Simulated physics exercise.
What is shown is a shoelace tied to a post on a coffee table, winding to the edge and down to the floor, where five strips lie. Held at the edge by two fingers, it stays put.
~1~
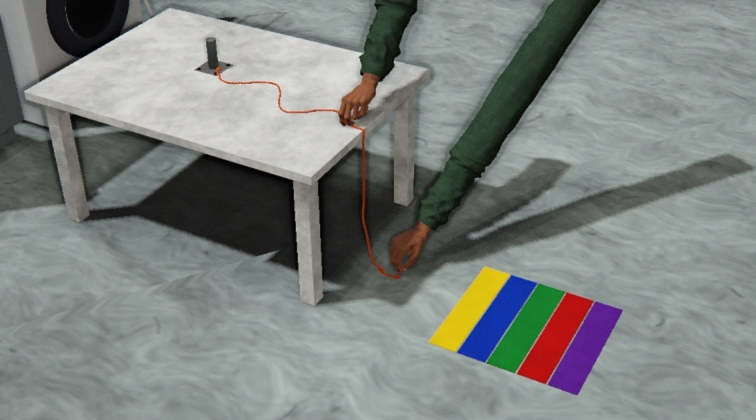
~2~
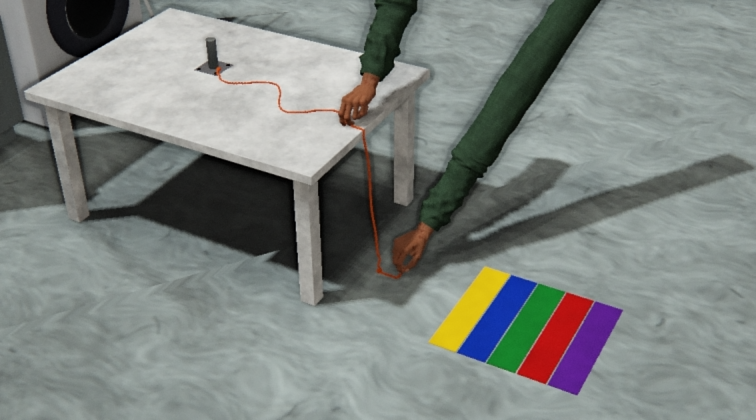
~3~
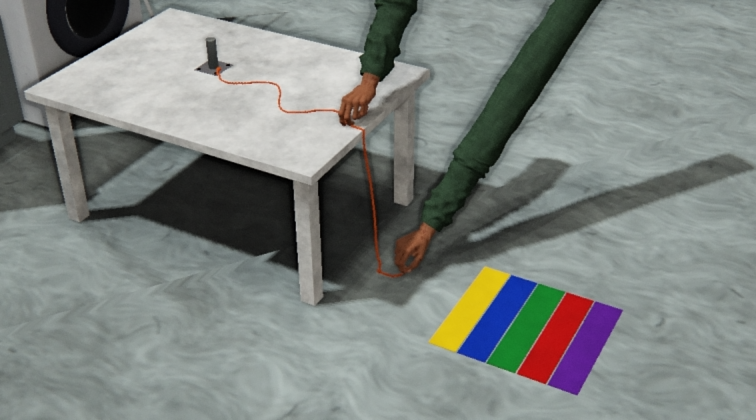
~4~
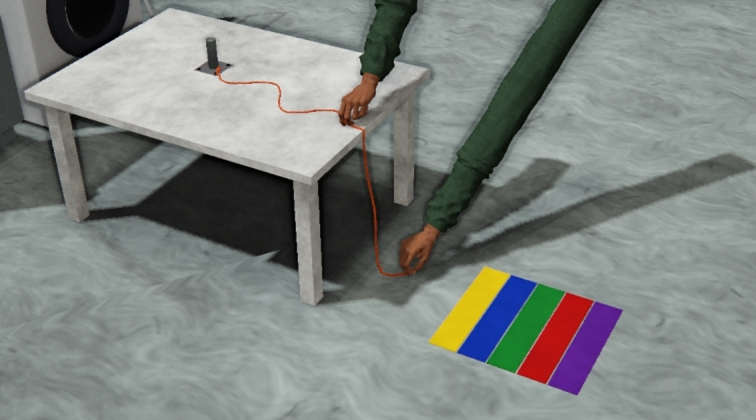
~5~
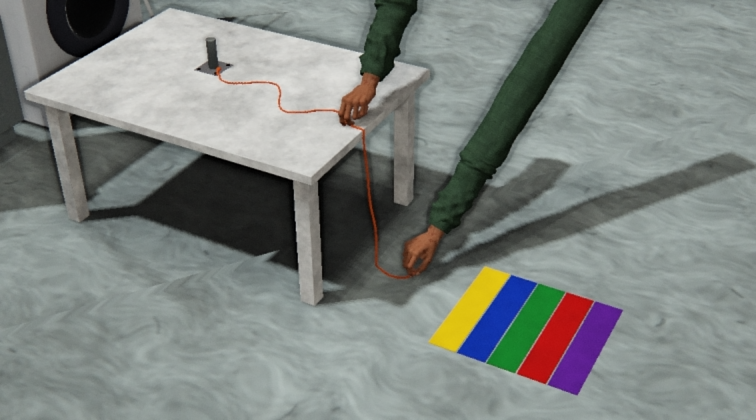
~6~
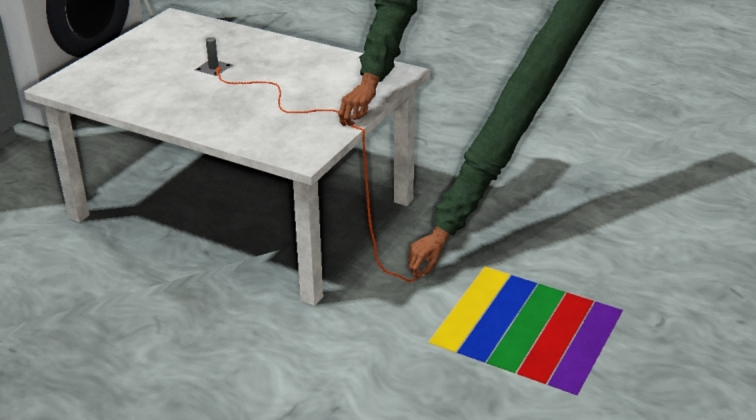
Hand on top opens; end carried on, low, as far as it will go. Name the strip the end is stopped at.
Red.
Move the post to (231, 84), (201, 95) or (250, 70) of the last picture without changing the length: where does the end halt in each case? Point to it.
Respectively (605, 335), (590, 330) and (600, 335).
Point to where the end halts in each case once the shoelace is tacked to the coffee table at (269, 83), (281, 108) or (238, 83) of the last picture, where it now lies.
It ends up near (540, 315) the first time, (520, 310) the second and (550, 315) the third.
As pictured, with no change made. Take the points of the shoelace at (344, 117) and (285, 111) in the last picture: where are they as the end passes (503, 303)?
Taking them in turn, (369, 143) and then (324, 111).
Soon after, end near (503, 303); over blue.
After that, end near (539, 315); over green.
At the stop, end near (560, 321); over red. The red one.
